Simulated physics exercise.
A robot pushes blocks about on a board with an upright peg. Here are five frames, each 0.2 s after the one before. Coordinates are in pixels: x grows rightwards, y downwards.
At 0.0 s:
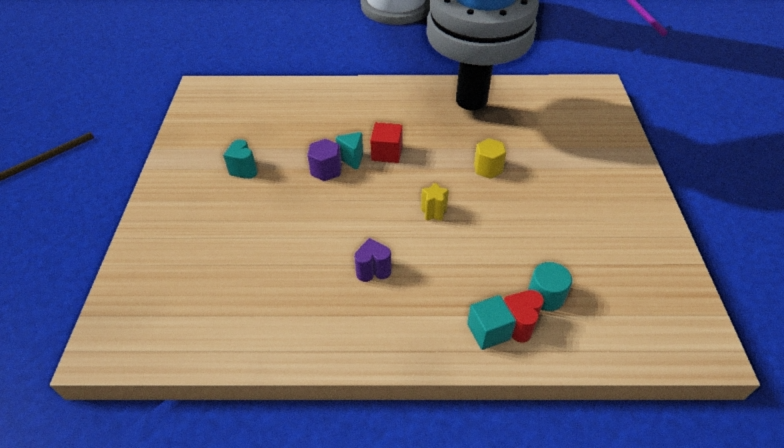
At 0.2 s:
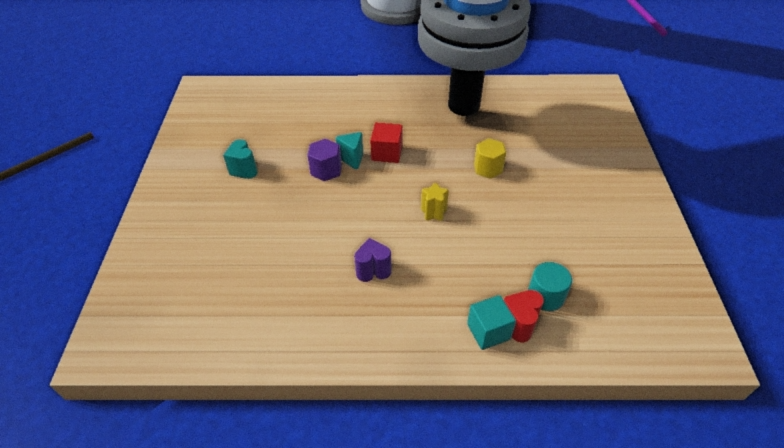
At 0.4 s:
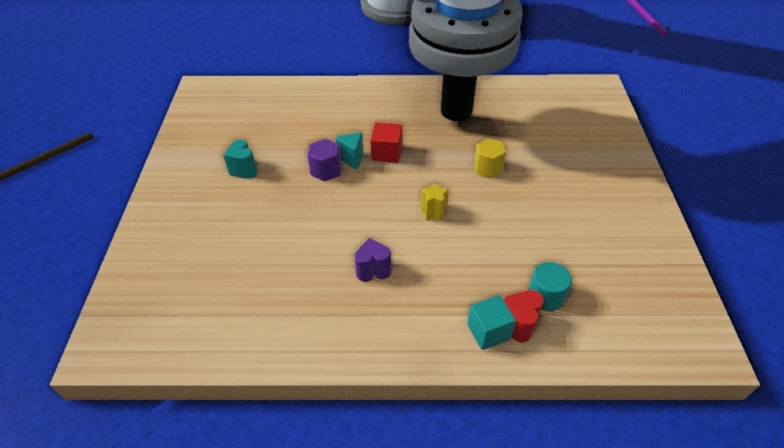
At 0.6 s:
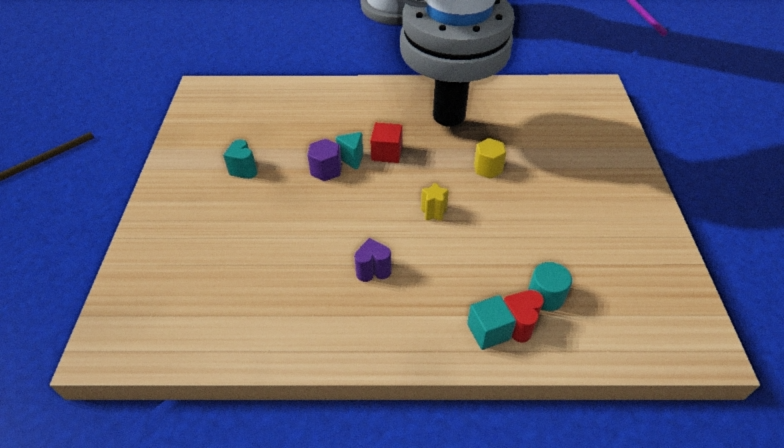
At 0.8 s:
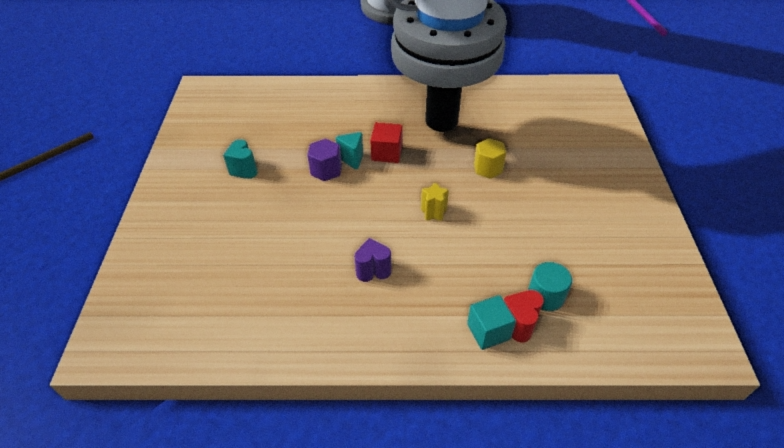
A robot arm moved its black peg slowly down and to the left over a wooden board, between a red cube and a yellow hexagon, while all the coloured blocks stayed still.
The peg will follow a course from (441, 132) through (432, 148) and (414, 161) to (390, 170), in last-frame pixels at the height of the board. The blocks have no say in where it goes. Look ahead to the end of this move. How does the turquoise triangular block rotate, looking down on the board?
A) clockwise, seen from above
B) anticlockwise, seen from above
I choose B.
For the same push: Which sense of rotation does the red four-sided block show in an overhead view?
From overhead, the rotation is clockwise.
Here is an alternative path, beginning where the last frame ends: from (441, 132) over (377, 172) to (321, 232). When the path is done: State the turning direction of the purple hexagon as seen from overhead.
Overhead view: Anti-clockwise.
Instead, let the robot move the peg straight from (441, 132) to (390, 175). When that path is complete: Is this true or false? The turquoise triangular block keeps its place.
False.
The first path, step by step. Halfway along, peg (425, 146); nothing pushed yet.
At the end, peg (390, 161); turquoise triangular block (346, 136), turned 35° anticlockwise; red four-sided block (371, 132), turned 55° clockwise; yellow hexagon still.
